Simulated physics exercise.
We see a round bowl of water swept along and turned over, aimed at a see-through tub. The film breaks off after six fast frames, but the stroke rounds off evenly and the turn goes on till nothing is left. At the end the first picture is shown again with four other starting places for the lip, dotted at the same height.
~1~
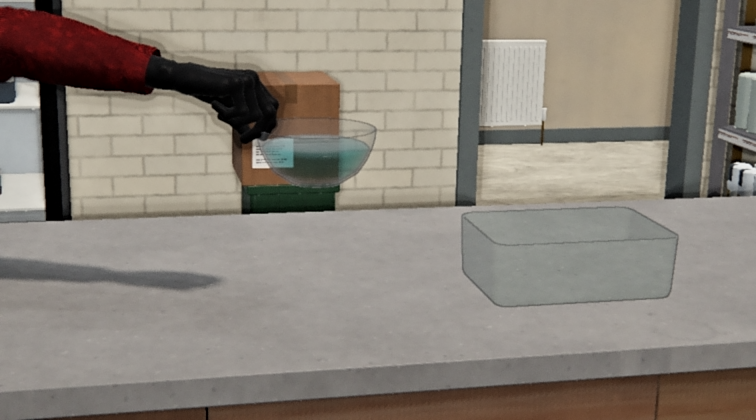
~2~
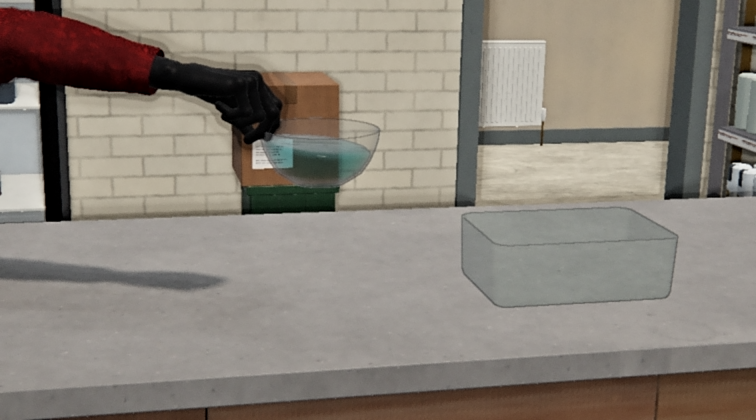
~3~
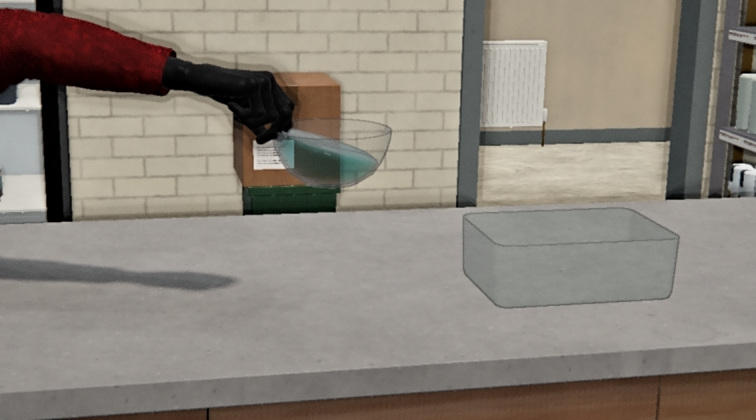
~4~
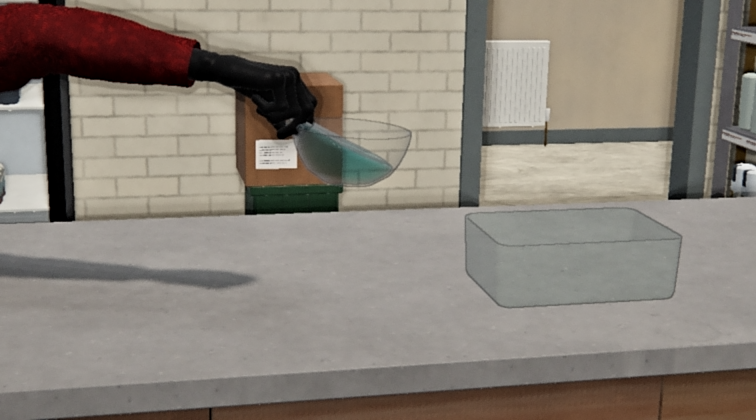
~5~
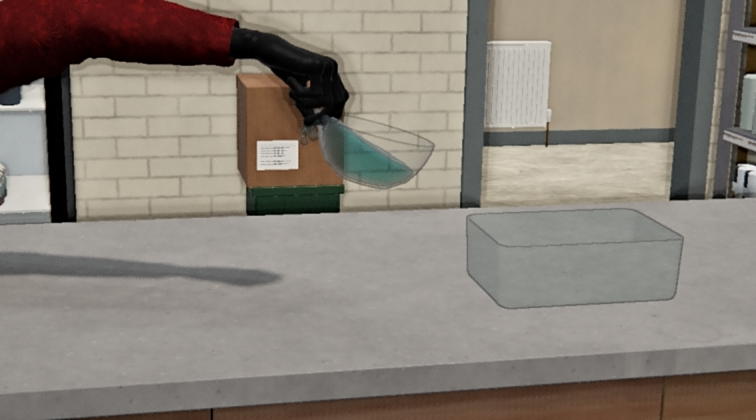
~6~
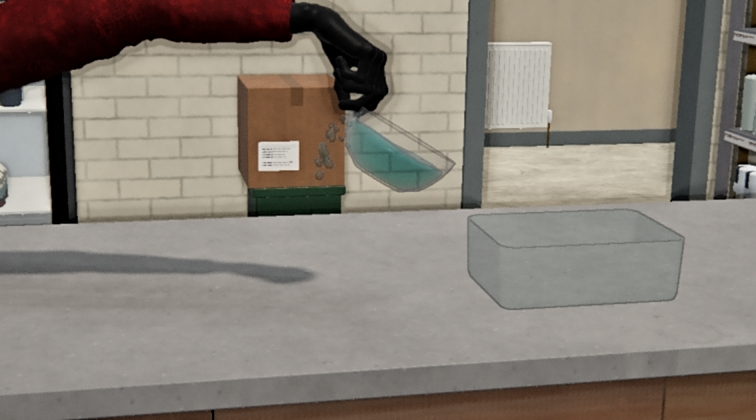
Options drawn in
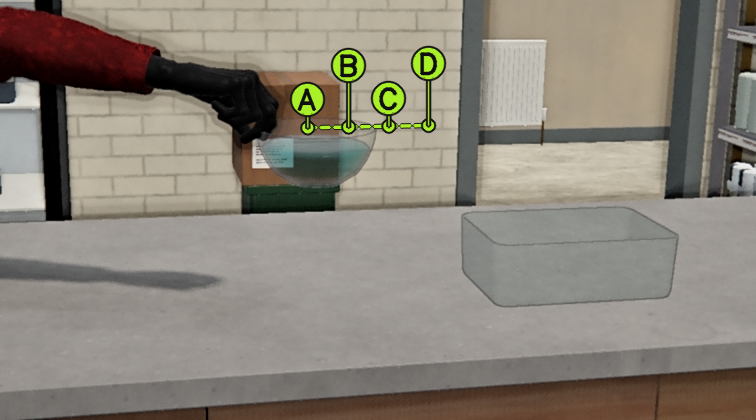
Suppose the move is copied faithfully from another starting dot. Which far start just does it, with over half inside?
Dot B just does it.
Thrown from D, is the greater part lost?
No, not at all.
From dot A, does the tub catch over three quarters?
No, less.
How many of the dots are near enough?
Three of the four.
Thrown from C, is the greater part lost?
No.
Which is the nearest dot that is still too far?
Here it is dot A.
On the marked copy, A at (307, 127); B at (348, 127); C at (388, 126); D at (428, 125).
With A, about 26 % lands in the tub, 67 % falls short and 7 % goes beside or beyond.
With B, about 67 % lands in the tub, 24 % falls short and 8 % goes beside or beyond.
With C, about 82 % lands in the tub, 6 % falls short and 12 % goes beside or beyond.
With D, about 76 % lands in the tub, 8 % falls short and 16 % goes beside or beyond.
